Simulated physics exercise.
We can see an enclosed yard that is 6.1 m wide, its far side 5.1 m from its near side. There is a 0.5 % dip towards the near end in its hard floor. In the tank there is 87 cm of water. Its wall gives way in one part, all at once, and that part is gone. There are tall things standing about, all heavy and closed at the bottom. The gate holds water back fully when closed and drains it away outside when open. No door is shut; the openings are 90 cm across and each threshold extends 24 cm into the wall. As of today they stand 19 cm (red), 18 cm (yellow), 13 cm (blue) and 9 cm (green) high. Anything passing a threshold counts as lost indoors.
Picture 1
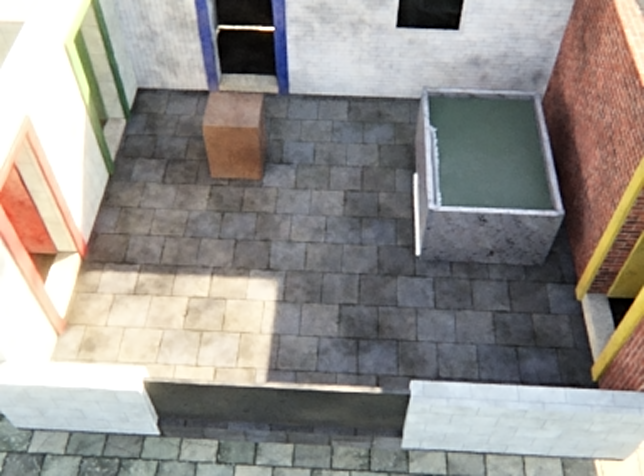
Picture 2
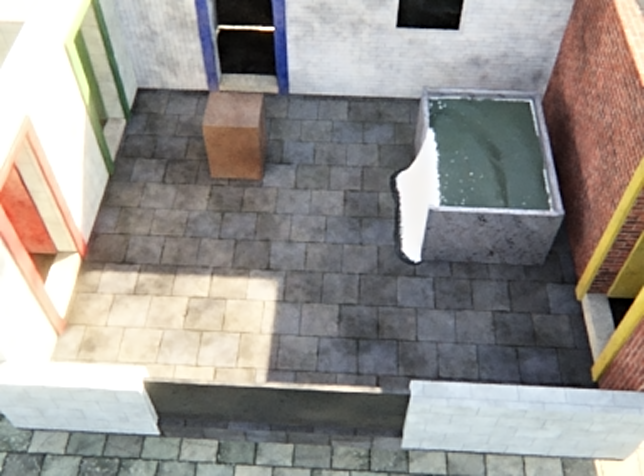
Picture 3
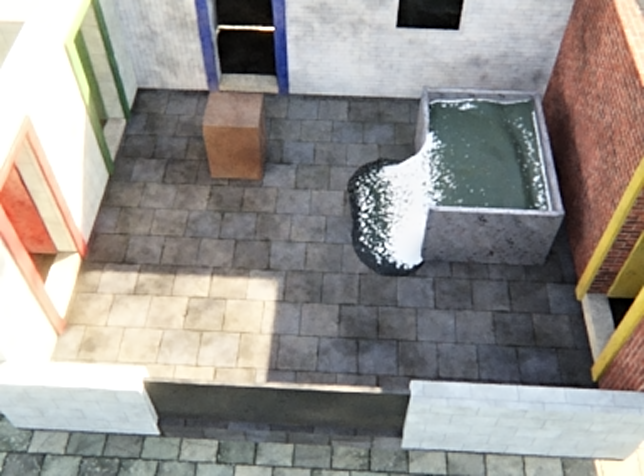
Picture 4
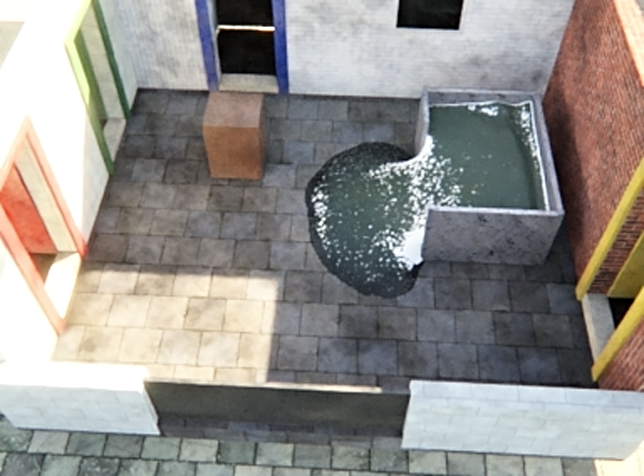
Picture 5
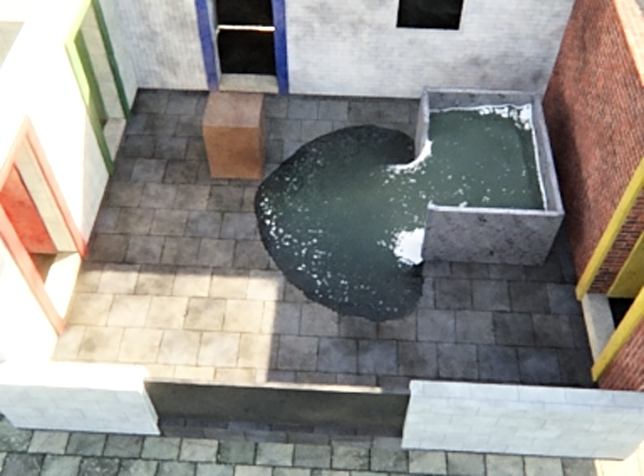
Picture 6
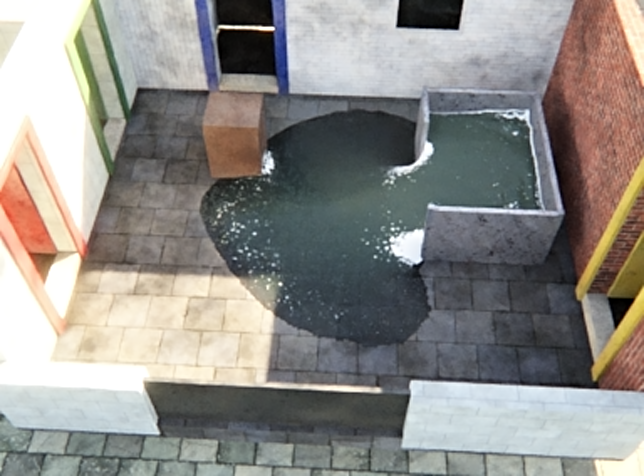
Dark green water pours from the open left side of a raised grey tank in a paved, walled yard, seen from high above by a still camera. A brown block stands near a blue-edged doorway at the back, with green and red doorways left and a yellow one right. White and foaming at first, the water spreads leftward in a widening rounded pool, reaching the block.
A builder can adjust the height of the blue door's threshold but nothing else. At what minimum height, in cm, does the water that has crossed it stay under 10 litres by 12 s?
From about 17 cm.
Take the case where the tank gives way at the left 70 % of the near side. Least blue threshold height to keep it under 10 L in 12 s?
Then the minimum is about 9.5 cm.
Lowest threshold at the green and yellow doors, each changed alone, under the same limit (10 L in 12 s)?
You'd want some 11.5 cm at green and some 11.5 cm at yellow.
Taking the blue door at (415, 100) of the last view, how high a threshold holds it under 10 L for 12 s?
8.0 cm.
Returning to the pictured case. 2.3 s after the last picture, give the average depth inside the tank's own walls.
I'd put it near 19 cm.
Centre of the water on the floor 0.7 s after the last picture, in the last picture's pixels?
The balance point sits at roughly (364, 212).
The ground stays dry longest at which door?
The yellow one comes last.
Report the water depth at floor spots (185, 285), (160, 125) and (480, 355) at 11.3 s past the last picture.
5, 5 and 12 cm, respectively.
Then, 0.7 s after the last picture water covers 55 % of the floor, deepest (38 cm) near (269, 174); 16 cm at the blue door, 0 litres in over its 13 cm threshold.
Then, 2.3 s after the last picture water covers 70 % of the floor, deepest (34 cm) near (39, 397); 12 cm at the blue door, 21 litres in over its 13 cm threshold.
Then, 11.3 s after the last picture water covers 95 % of the floor, deepest (14 cm) near (422, 417); 3 cm at the blue door, 25 litres in over its 13 cm threshold.
At the blue door as built, the water peaked near 21 cm, 0.9 s after the last picture.
With a threshold of 15 cm, 15 litres would have come in within the 12 s; with 20 cm, 4 litres. So under 10 litres takes about 17 cm.
